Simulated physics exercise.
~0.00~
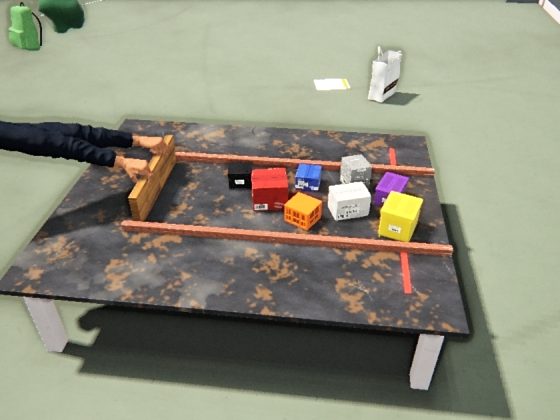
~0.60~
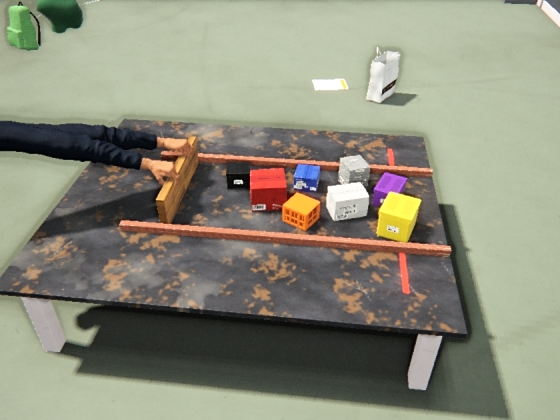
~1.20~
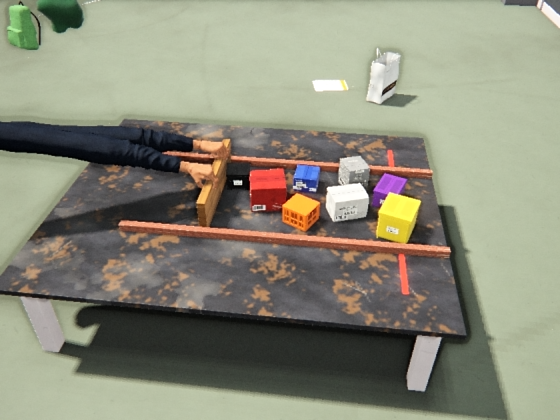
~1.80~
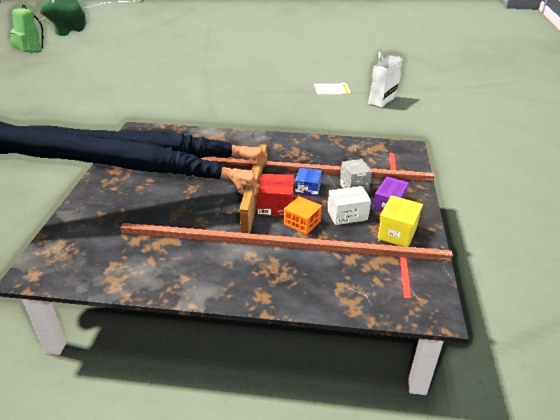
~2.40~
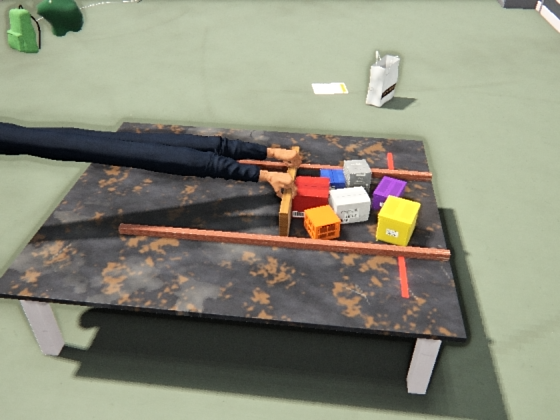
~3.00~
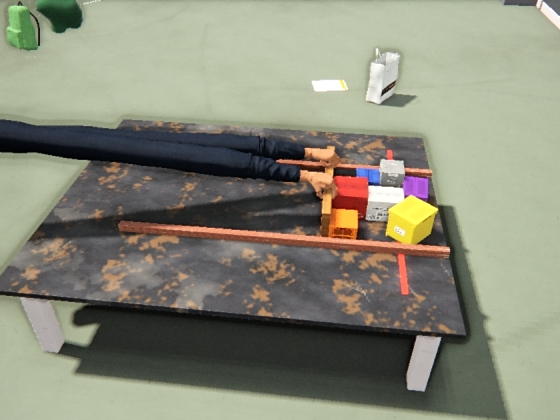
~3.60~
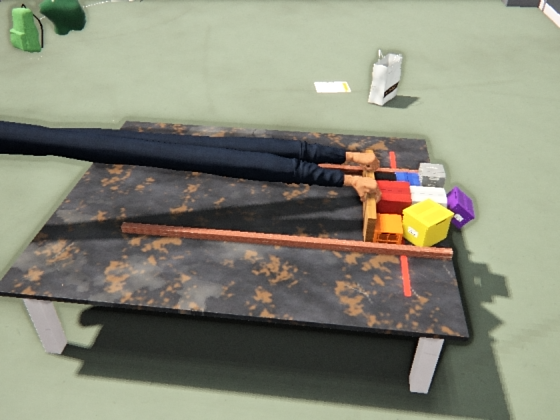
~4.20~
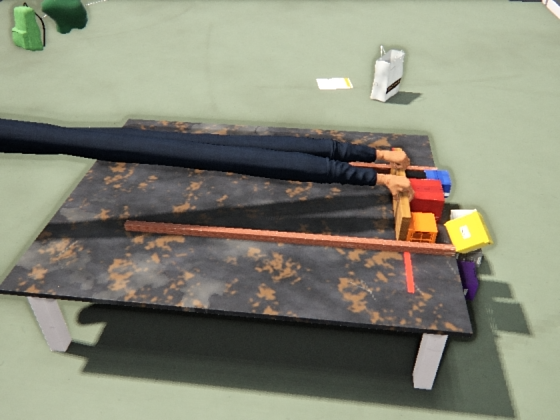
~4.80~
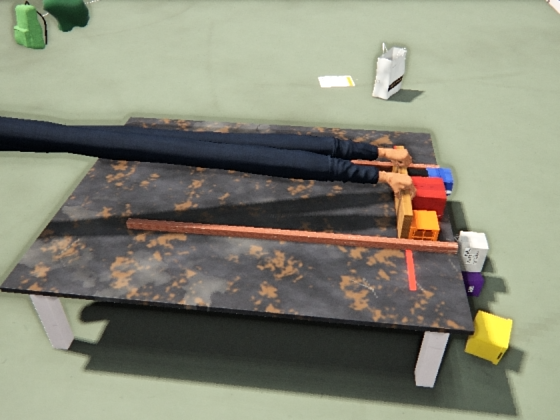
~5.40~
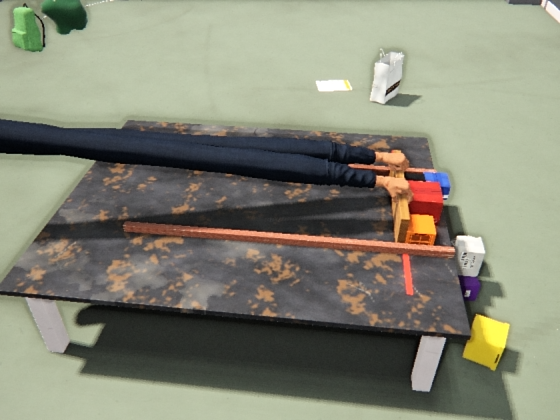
In the video, two hands push an upright wooden plank rightward along a dark tabletop between two rails, gathering colourful boxes toward the edge. The yellow, purple, white and grey boxes go over the edge, while the red, blue and orange ones stay on the table beside the stopped plank.
